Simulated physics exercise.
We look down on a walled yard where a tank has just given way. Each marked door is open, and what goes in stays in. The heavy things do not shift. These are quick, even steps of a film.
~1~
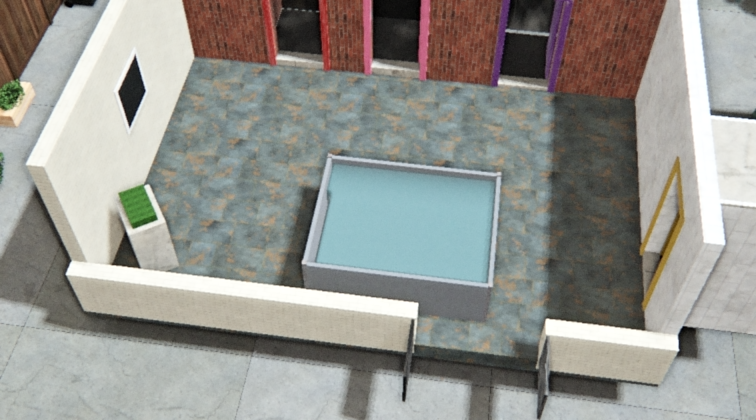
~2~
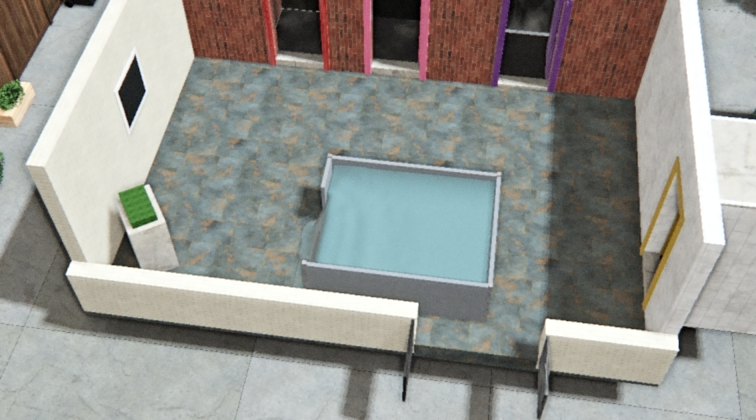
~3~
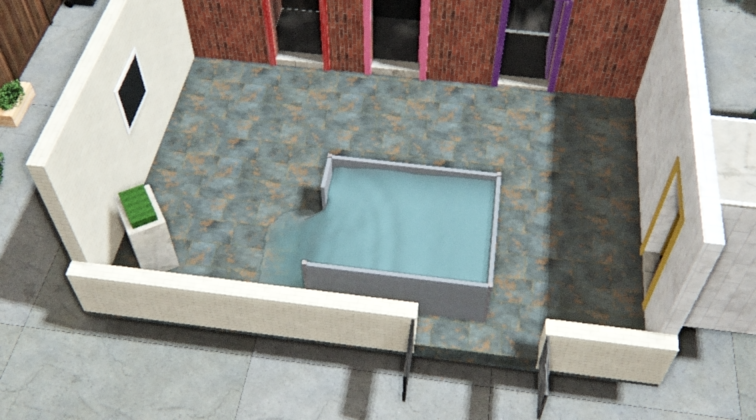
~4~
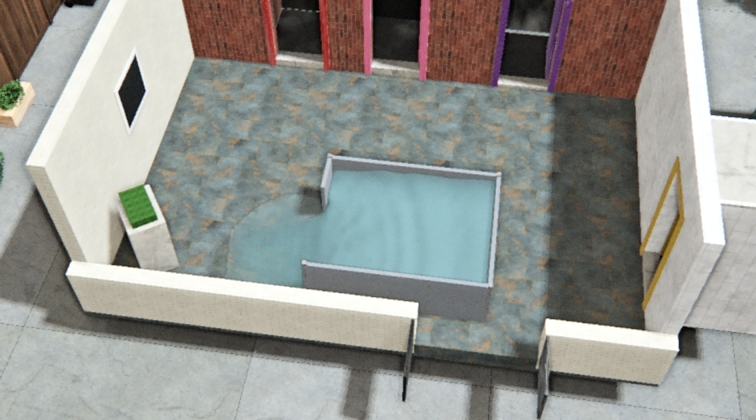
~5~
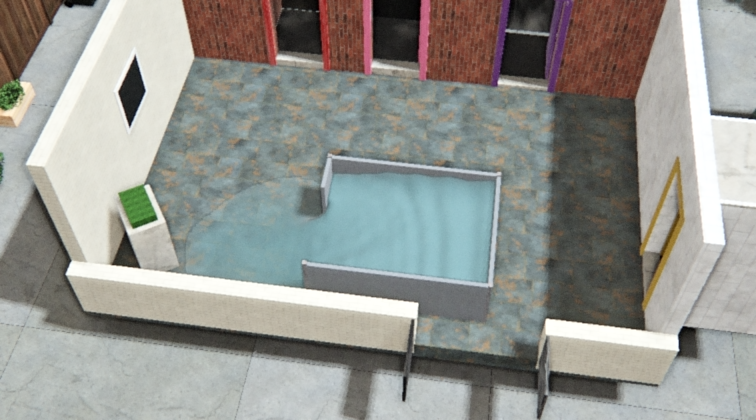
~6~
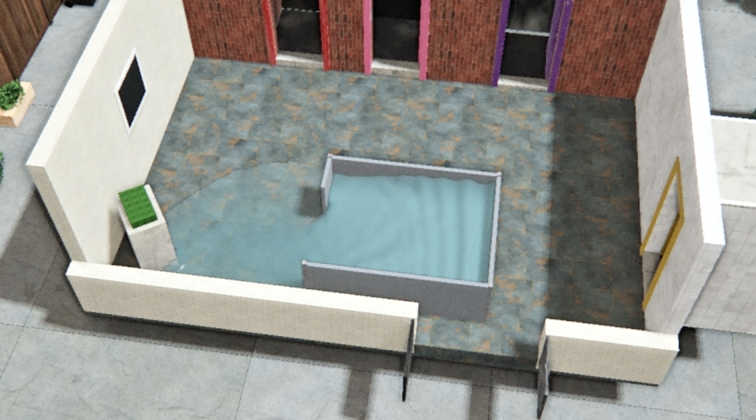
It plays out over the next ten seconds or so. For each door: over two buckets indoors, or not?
One by one: The pink door stays under that; the red door takes more than that; the purple door stays under that; the yellow door stays under that.
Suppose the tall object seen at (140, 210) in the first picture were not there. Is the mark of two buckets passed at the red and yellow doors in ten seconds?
The red door passes that mark, the yellow door keeps below it.
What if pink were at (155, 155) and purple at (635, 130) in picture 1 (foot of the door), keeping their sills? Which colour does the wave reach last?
The yellow door.
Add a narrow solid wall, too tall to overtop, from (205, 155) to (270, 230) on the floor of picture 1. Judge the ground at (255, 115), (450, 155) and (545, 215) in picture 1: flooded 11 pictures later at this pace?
In turn: Awash, free of water, free of water.
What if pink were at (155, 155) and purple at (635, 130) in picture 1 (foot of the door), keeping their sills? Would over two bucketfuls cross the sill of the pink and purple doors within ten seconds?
One by one: Pink lets more in, purple is over.
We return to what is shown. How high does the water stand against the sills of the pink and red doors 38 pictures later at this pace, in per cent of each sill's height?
In turn 70 and 150 per cent.
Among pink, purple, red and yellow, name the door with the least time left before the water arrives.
First comes the one in red.
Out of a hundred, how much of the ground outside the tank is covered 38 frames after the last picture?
Close to 80 %.
A moment on, water covers 25 % of the floor; the pink door not reached, the red door not reached, the purple door not reached, the yellow door not reached.
Next, water covers 30 % of the floor; the pink door not reached, the red door not reached, the purple door not reached, the yellow door not reached.
Then, water covers 45 % of the floor; the pink door wet at the sill, nothing in, the red door under two buckets in, the purple door not reached, the yellow door not reached.
Later, water covers 80 % of the floor; the pink door wet at the sill, nothing in, the red door over two buckets in, the purple door wet at the sill, nothing in, the yellow door not reached.
In the end, water covers 100 % of the floor; the pink door wet at the sill, nothing in, the red door far over two buckets in, the purple door wet at the sill, nothing in, the yellow door wet at the sill, nothing in.
